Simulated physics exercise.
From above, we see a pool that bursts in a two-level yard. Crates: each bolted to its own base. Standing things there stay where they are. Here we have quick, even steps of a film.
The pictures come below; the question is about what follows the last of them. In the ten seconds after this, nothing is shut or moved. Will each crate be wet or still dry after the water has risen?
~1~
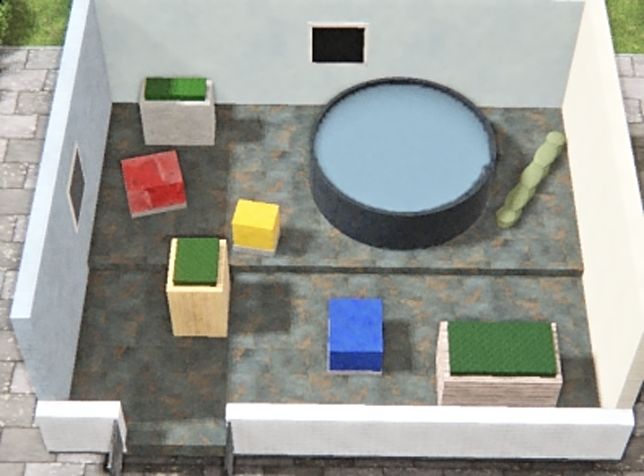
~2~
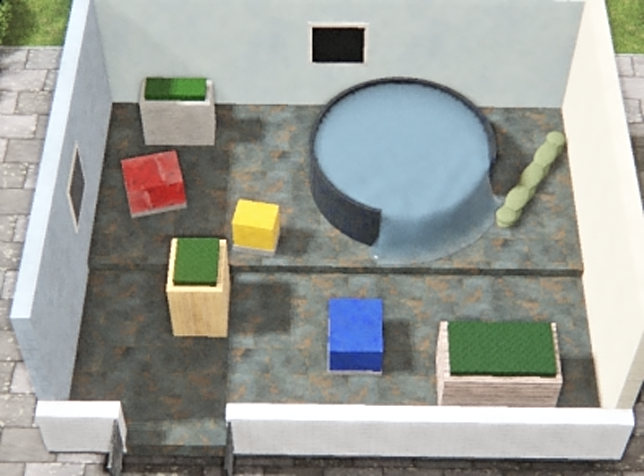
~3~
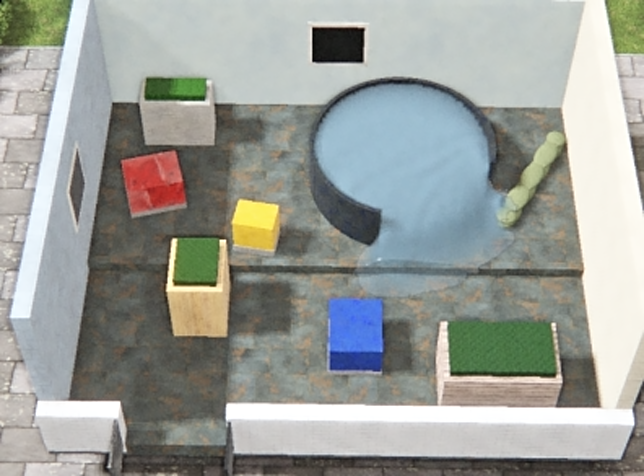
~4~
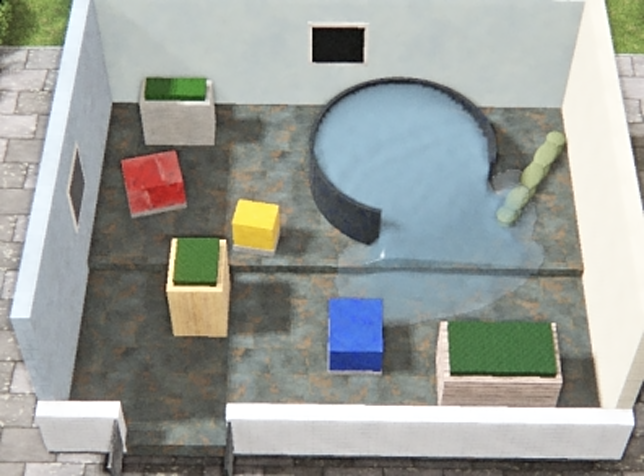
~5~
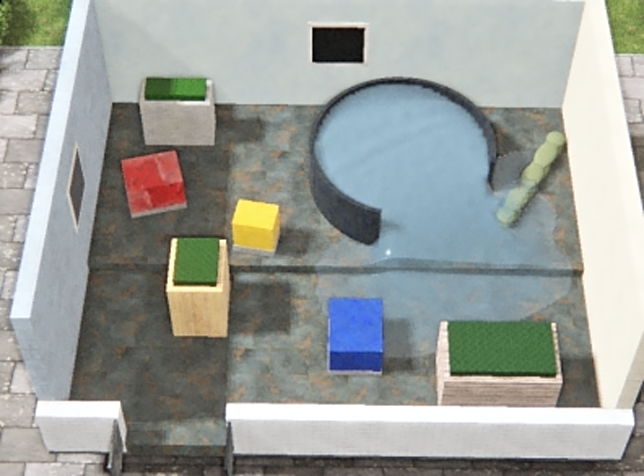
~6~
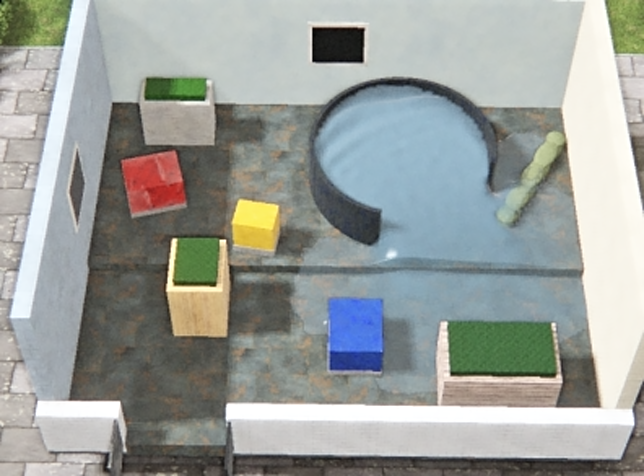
Afterwards the red crate is still dry, the blue crate is wet, the yellow crate is still dry.
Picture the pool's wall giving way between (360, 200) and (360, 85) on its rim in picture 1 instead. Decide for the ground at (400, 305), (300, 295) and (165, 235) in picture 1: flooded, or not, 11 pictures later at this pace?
First spot unwetted, second drenched, third drenched.
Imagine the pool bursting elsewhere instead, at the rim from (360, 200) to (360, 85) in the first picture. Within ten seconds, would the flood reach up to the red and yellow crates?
My take: The red one gets flooded, while the yellow one gets flooded.
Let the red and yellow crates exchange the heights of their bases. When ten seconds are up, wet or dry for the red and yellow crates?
The red one is not reached, and the yellow one is not reached.
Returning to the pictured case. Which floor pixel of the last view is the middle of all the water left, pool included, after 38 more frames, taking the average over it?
About (388, 308) in the last view.
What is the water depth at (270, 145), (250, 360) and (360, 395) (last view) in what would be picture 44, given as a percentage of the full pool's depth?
I'd say close to 0, 12 and 16 percent.
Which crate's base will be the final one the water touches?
My answer is the red-painted one.
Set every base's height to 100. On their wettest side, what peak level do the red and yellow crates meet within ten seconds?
Roughly 50 per cent for the first, 30 per cent for the second.
A moment on, water covers 40 % of the floor; the red crate not reached, the blue crate water round its plinth, the yellow crate water round its plinth.
Next, water covers 50 % of the floor; the red crate not reached, the blue crate water round its plinth, the yellow crate water round its plinth.
Then, water covers 60 % of the floor; the red crate not reached, the blue crate water round its plinth, the yellow crate water round its plinth.
Later, water covers 70 % of the floor; the red crate water round its plinth, the blue crate water round its plinth, the yellow crate water round its plinth.
In the end, water covers 75 % of the floor; the red crate stayed above the water, the blue crate was topped, the yellow crate stayed above the water.
